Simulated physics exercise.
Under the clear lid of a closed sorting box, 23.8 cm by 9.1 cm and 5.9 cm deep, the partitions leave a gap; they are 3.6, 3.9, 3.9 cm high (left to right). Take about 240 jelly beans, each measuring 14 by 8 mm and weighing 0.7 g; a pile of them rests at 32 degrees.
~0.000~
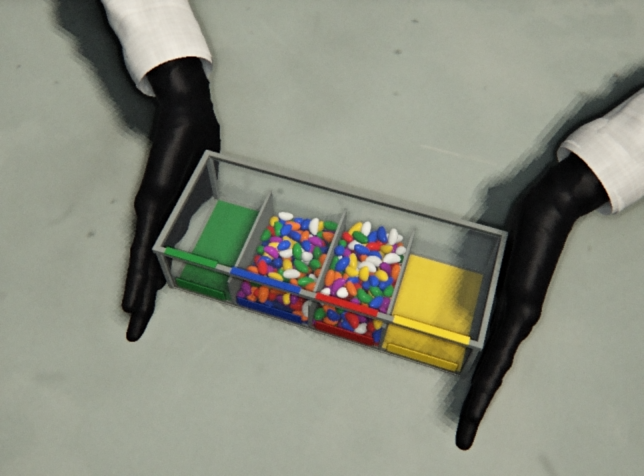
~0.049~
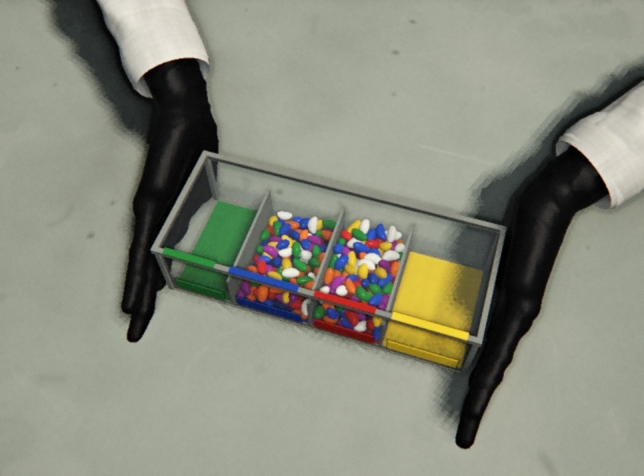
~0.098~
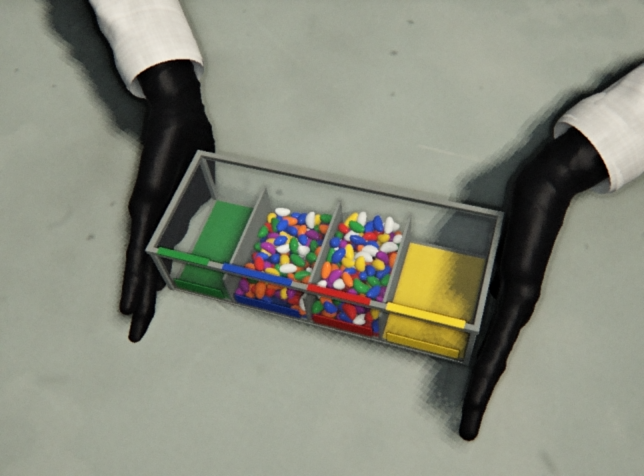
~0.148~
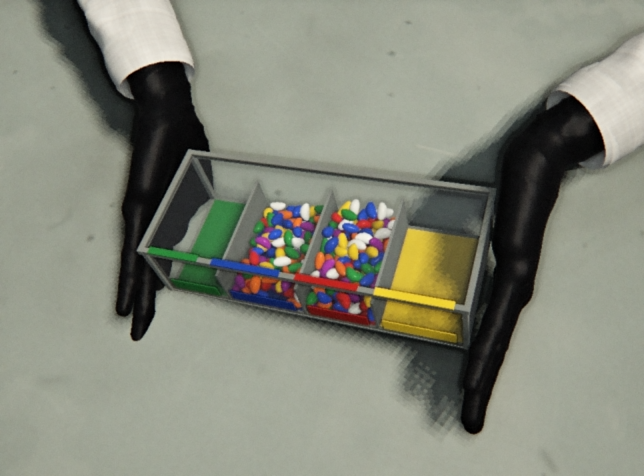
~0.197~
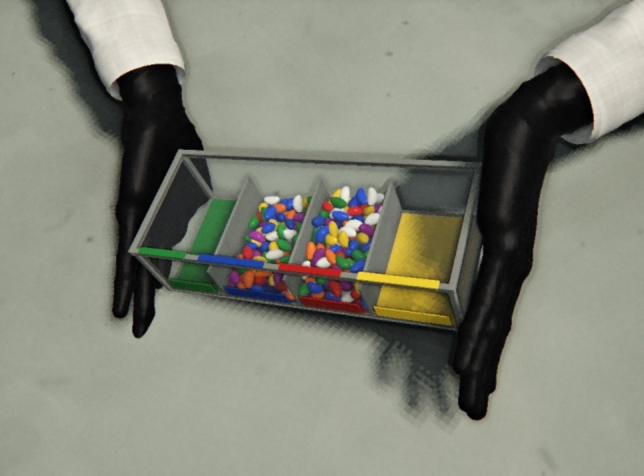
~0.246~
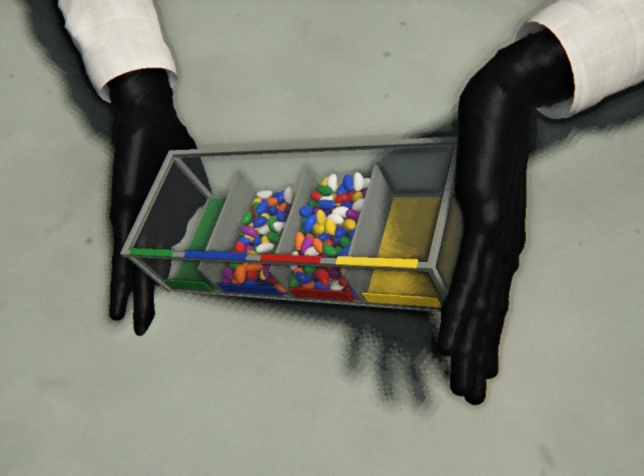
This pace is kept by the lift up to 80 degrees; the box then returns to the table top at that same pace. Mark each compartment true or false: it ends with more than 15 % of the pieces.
Red: True, blue: True, green: True, yellow: False.
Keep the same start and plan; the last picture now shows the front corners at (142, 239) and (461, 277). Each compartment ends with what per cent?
Final shares, in per cent - red: 45, blue: 35, green: 20, yellow: 0.
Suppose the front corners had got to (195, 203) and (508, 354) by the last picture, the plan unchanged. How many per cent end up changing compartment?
That gives some 35 per cent.
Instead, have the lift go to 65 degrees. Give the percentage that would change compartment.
15 %.
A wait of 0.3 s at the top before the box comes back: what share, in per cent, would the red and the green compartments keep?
In that case red keeps 35% and green keeps 35%.
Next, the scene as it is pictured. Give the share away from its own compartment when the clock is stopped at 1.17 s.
Near 35 per cent of it.
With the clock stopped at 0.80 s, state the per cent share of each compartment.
The split is red at 45, blue at 45, green at 10 and yellow at 0 per cent.
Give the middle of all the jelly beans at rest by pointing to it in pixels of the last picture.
I'd put it at about (277, 270).
After 0.80 s, tilt 78 degrees; red 45 %, blue 45 %, green 10 %.
After 1.17 s, tilt 32 degrees; red 40 %, blue 35 %, green 30 %.
After 1.63 s, tilt 0 degrees; red 40 %, blue 35 %, green 30 %.
In the end, at 2.0 s, red 40 %, blue 35 %, green 30 %, yellow 0 %.
